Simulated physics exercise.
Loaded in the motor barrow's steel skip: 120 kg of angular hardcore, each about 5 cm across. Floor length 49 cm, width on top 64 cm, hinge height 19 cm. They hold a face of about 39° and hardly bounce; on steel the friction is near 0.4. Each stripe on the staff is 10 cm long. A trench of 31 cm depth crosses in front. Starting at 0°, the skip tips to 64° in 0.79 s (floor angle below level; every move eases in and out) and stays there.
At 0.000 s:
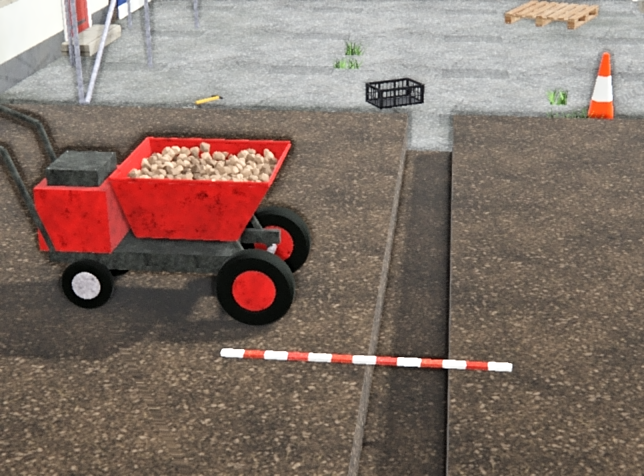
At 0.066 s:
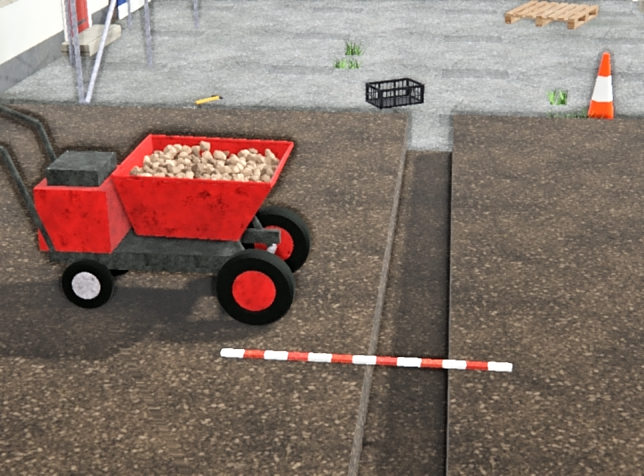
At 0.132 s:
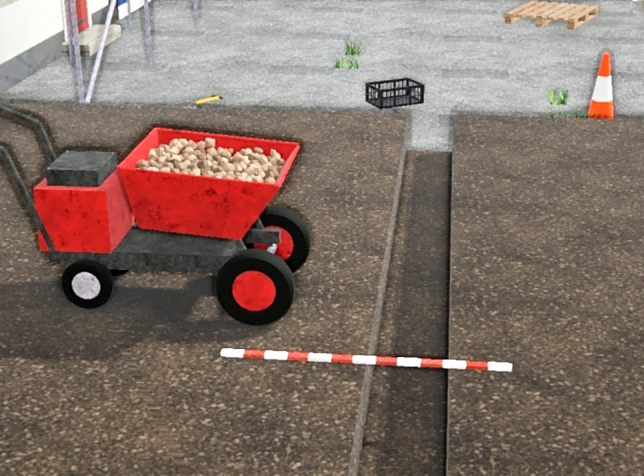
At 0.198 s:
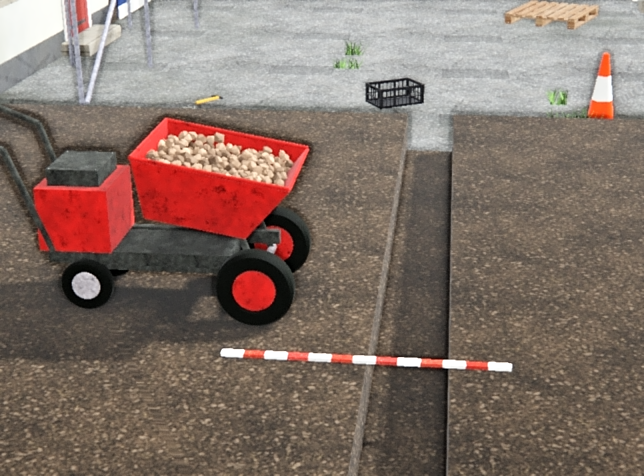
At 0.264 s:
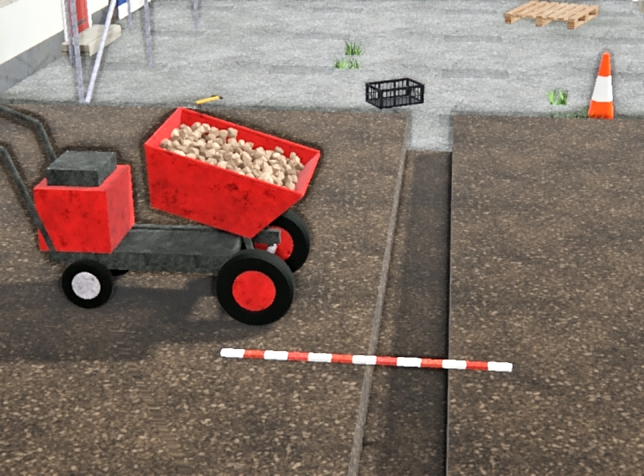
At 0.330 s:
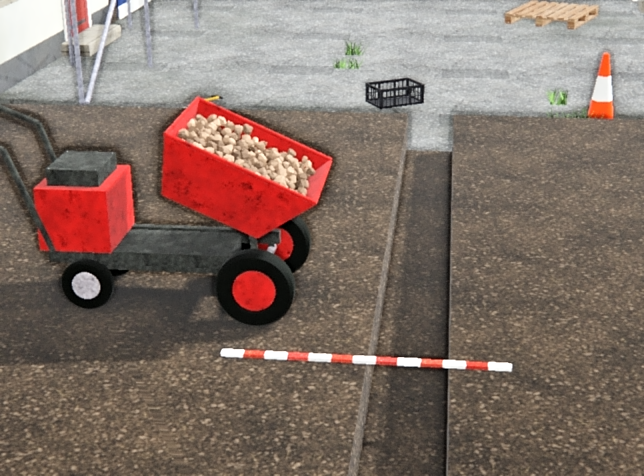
A red motor barrow stands still while its skip of stones tilts forward to the right.
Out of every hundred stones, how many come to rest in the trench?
Close to 40 in a hundred.
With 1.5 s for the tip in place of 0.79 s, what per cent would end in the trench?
Then about 25 per cent.
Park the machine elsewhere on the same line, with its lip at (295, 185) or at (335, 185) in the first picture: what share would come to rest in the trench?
First some 30, then 10 per cent.
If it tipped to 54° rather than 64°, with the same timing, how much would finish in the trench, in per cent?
It would be near 20 per cent.
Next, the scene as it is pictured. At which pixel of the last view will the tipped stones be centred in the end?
Around (421, 354).
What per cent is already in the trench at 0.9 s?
Some 10 per cent.
After 0.6 s the floor is at 54°; 100 % in the skip; the foremost stones are at (349, 212).
After 0.9 s the floor is at 64°; 88 % in the skip, 11 % in the trench; the foremost stones are at (428, 327).
After 1.2 s the floor is at 64°; 64 % in the skip, 33 % in the trench, 2 % past the trench; the foremost stones are at (506, 318).
After 3.2 s the floor is at 64°; 57 % in the skip, 40 % in the trench, 2 % past the trench; the foremost stones are at (540, 317).
